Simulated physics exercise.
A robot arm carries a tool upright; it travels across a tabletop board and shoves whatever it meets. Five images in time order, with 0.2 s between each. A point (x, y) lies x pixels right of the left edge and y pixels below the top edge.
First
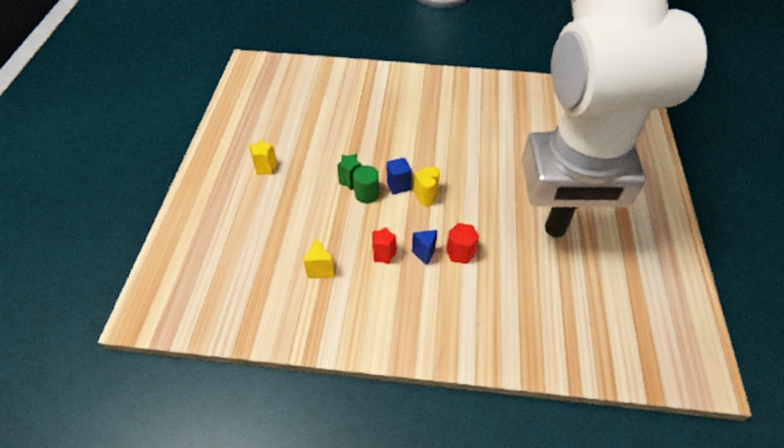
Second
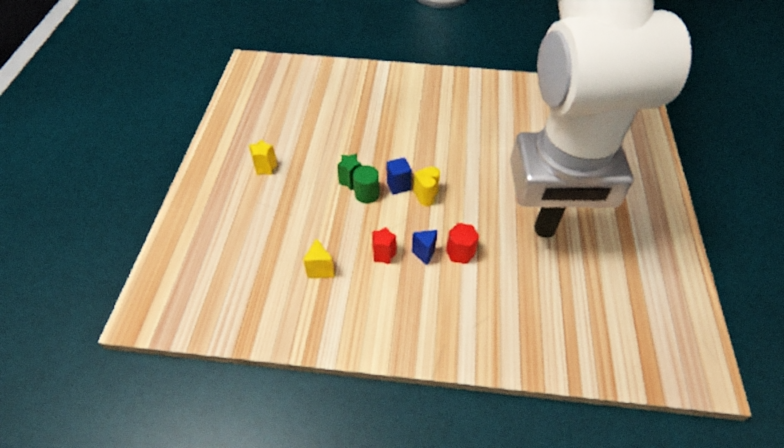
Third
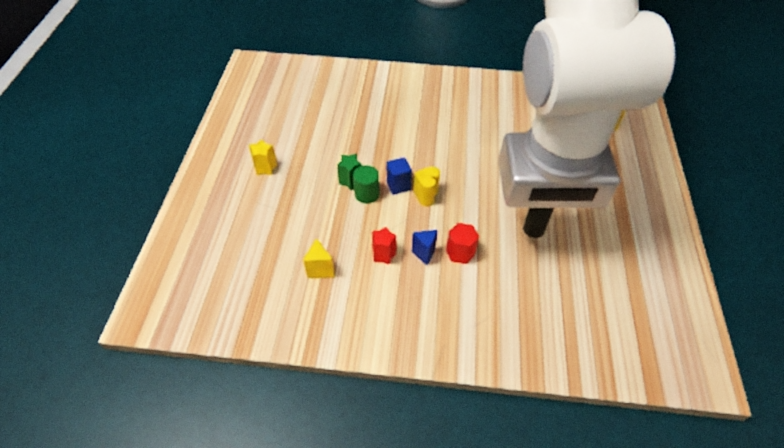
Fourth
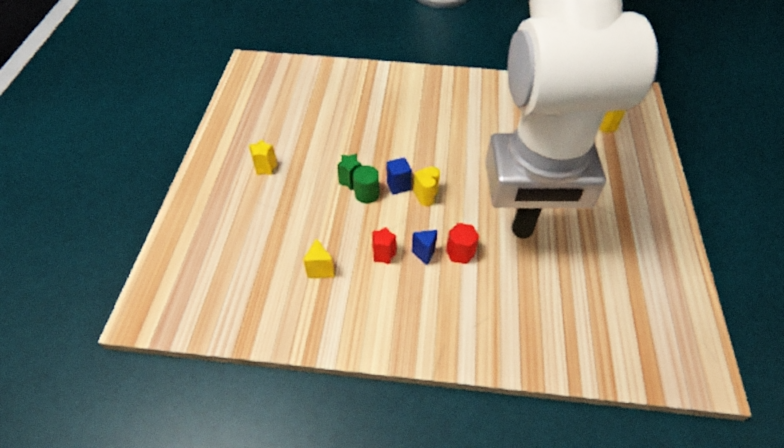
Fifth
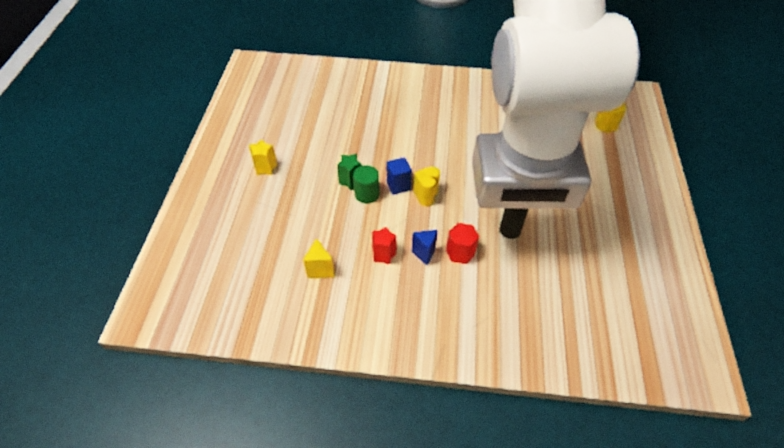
A white robot arm moved slowly left over a striped wooden board, its dark tip nearing the red six-sided block, while the scattered red, blue, green and yellow blocks stayed still.
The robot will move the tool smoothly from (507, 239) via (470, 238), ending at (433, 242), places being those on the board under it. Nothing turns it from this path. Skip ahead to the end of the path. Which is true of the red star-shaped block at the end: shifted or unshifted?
By the time the path is finished, it has hardly shifted at all.
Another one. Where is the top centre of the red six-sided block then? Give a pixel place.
The centre of its top will be at (446, 242).
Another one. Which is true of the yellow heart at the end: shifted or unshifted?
It stays put.
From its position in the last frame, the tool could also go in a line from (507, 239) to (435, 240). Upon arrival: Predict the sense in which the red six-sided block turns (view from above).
Seen from overhead, it turns anticlockwise.
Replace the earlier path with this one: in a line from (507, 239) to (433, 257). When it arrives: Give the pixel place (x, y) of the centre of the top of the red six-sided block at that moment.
The red six-sided block ends near (415, 251).
On the path given first. Halfway along, tool at (471, 229); red six-sided block at (459, 236), turned 15° anticlockwise.
At the end, tool at (434, 233); red star-shaped block in place; blue triangular block at (420, 239); yellow heart in place; red six-sided block at (446, 242), turned 80° anticlockwise.
